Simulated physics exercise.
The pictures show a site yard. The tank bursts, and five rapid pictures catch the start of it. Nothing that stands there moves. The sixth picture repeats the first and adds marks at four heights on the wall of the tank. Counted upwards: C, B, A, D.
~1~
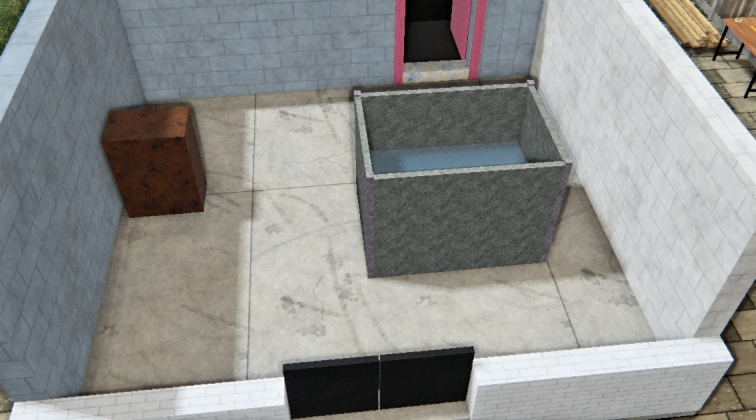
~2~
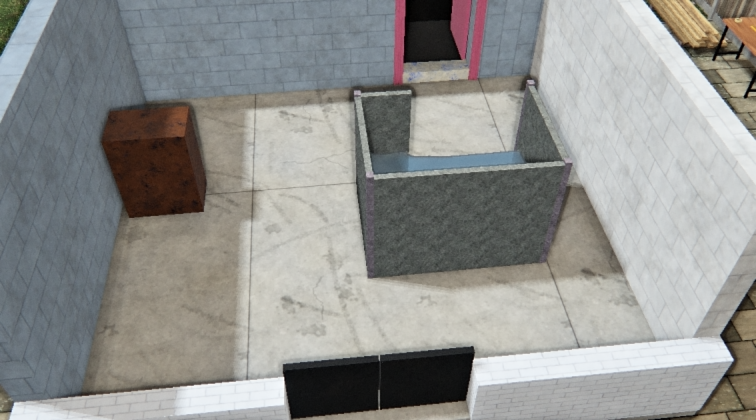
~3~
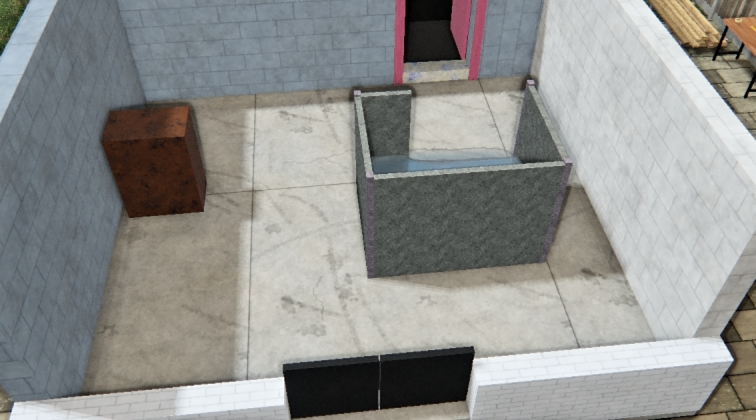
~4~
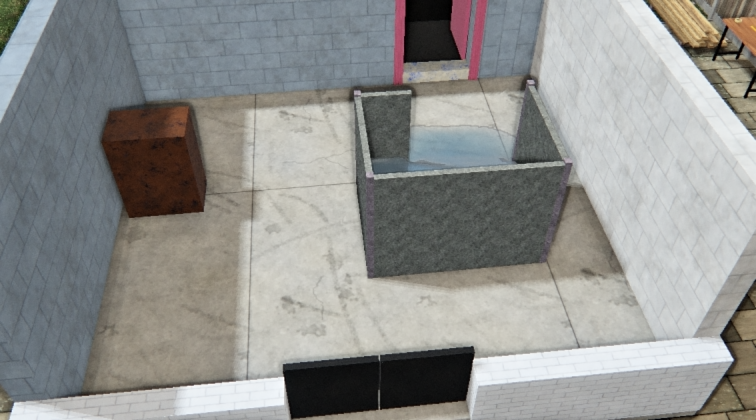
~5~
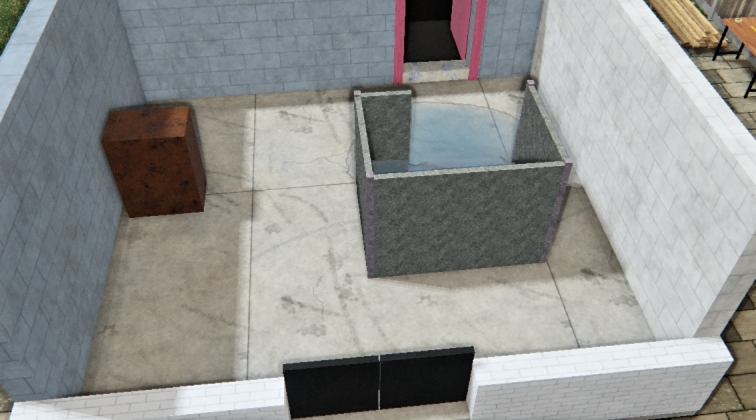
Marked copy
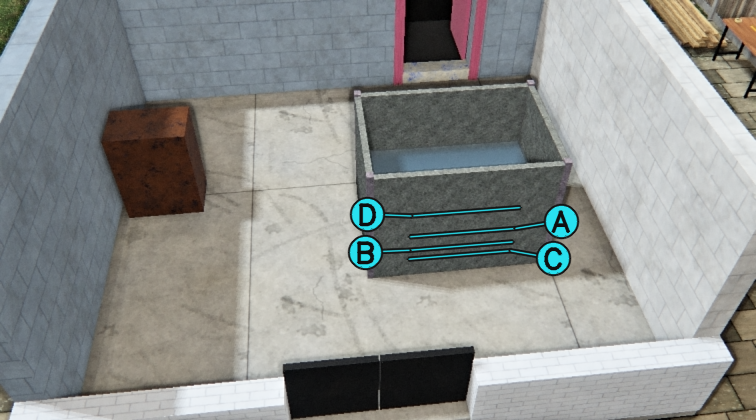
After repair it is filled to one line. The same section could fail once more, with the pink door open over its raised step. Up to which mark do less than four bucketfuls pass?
Take B.
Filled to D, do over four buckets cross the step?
Yes.
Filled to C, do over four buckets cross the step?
No.
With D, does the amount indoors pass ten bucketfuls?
Yes, it does.
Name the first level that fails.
The answer is A.
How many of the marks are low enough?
Two of the four.
In cyan, A at (463, 232); B at (461, 246); C at (460, 254); D at (465, 211); from the bottom up C, B, A, D.
For level A, about 9 bucketfuls get in.
For level B, a bucket or two gets in.
For level C, nothing gets over.
For level D, dozens of bucketfuls pour in.
